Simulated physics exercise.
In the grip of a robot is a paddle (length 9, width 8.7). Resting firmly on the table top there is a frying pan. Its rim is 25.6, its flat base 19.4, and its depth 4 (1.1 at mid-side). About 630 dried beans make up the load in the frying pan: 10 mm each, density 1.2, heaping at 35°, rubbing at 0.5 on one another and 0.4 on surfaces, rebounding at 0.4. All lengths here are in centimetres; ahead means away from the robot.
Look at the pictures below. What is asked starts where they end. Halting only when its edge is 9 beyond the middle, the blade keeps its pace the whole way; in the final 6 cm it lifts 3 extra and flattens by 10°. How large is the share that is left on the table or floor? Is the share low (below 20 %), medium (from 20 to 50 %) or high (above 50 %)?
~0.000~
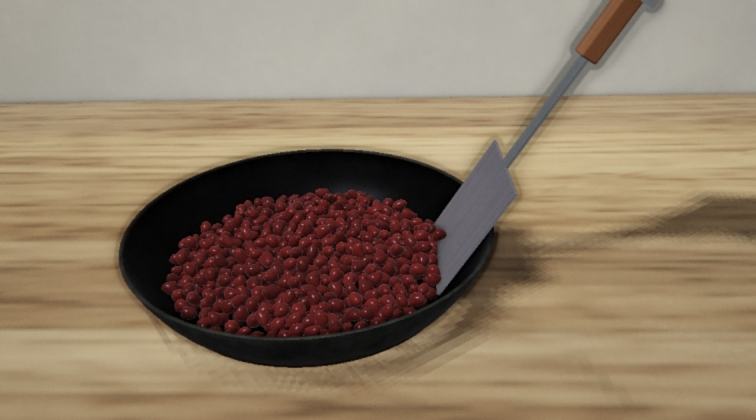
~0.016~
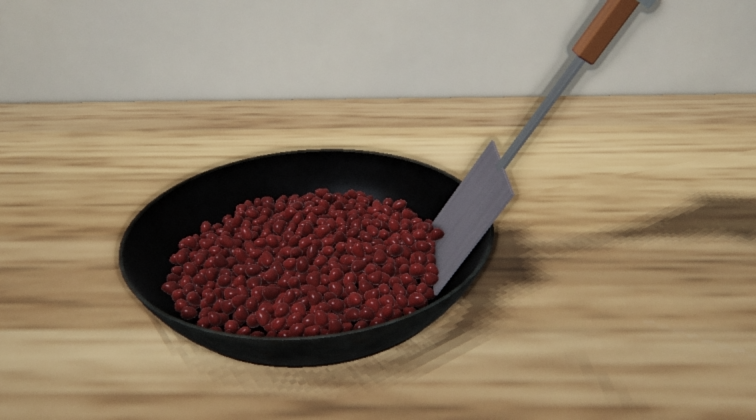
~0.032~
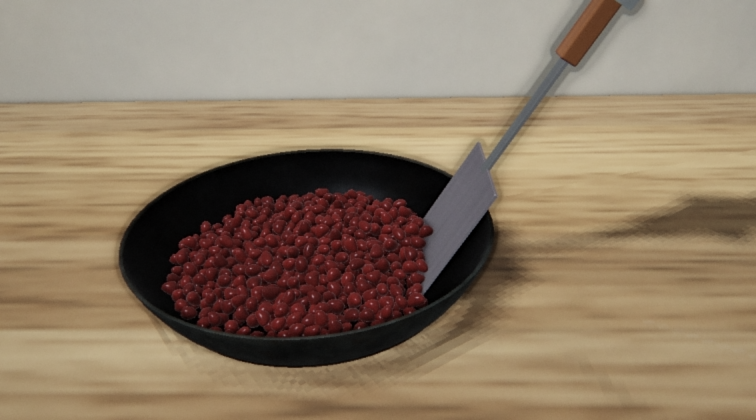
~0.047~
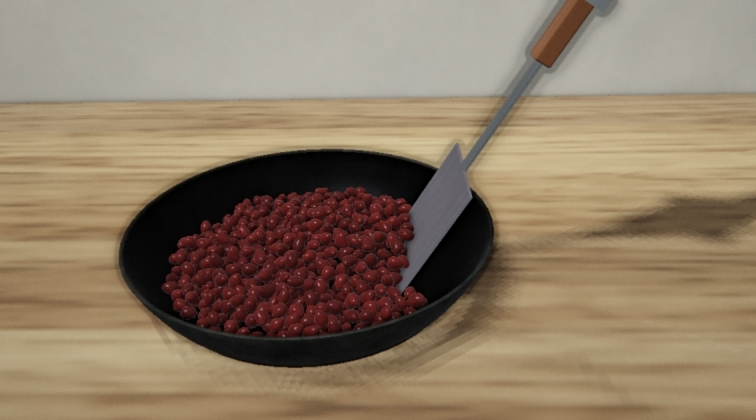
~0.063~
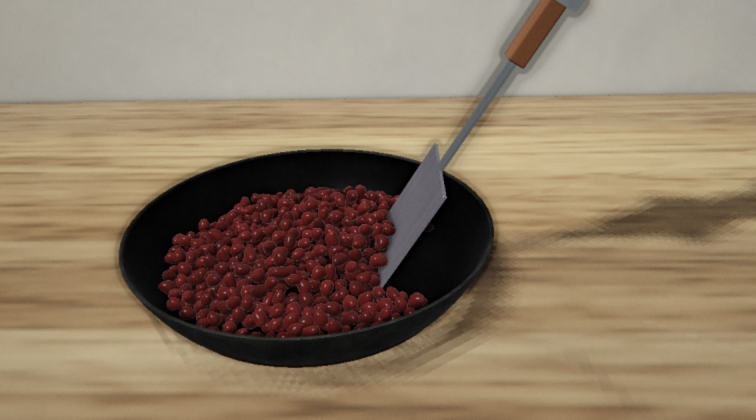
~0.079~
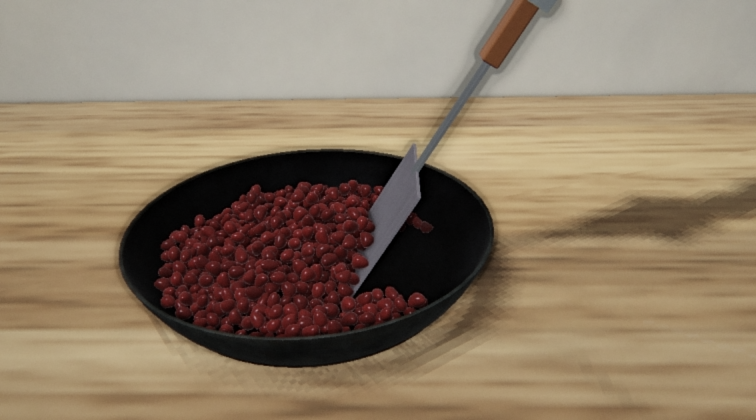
The share is medium, from 20 to 50 %.
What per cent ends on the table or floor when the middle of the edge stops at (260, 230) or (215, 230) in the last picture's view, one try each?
Estimates, in order: 5 % and 15 %.
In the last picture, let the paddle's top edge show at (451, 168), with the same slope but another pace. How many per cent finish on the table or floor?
Expect about 15 per cent there.
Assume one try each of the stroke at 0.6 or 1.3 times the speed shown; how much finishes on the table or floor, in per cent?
Estimates in order: 10 per cent, 30 per cent.
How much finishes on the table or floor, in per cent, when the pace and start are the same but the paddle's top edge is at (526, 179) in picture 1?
25 percent or thereabouts.
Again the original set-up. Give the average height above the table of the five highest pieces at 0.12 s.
Height: Some 5 cm.
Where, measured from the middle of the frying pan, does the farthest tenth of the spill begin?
35 cm.
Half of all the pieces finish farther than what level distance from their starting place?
Around 6 cm, measured level.
After 0.12 s, sloping 59°, highest piece 5 above the table; 632 in the frying pan.
After 0.16 s, sloping 56°, highest piece 6 above the table; 632 in the frying pan.
After 0.38 s, sloping 49°, highest piece 9 above the table; 451 in the frying pan, 144 on the table or floor, 37 on the blade or in flight.
After 1.43 s, sloping 49°, highest piece 4 above the table; 451 in the frying pan, 181 on the table or floor.
At rest, 451 in the frying pan, 181 on the table or floor. That is 29 % on the table or floor.
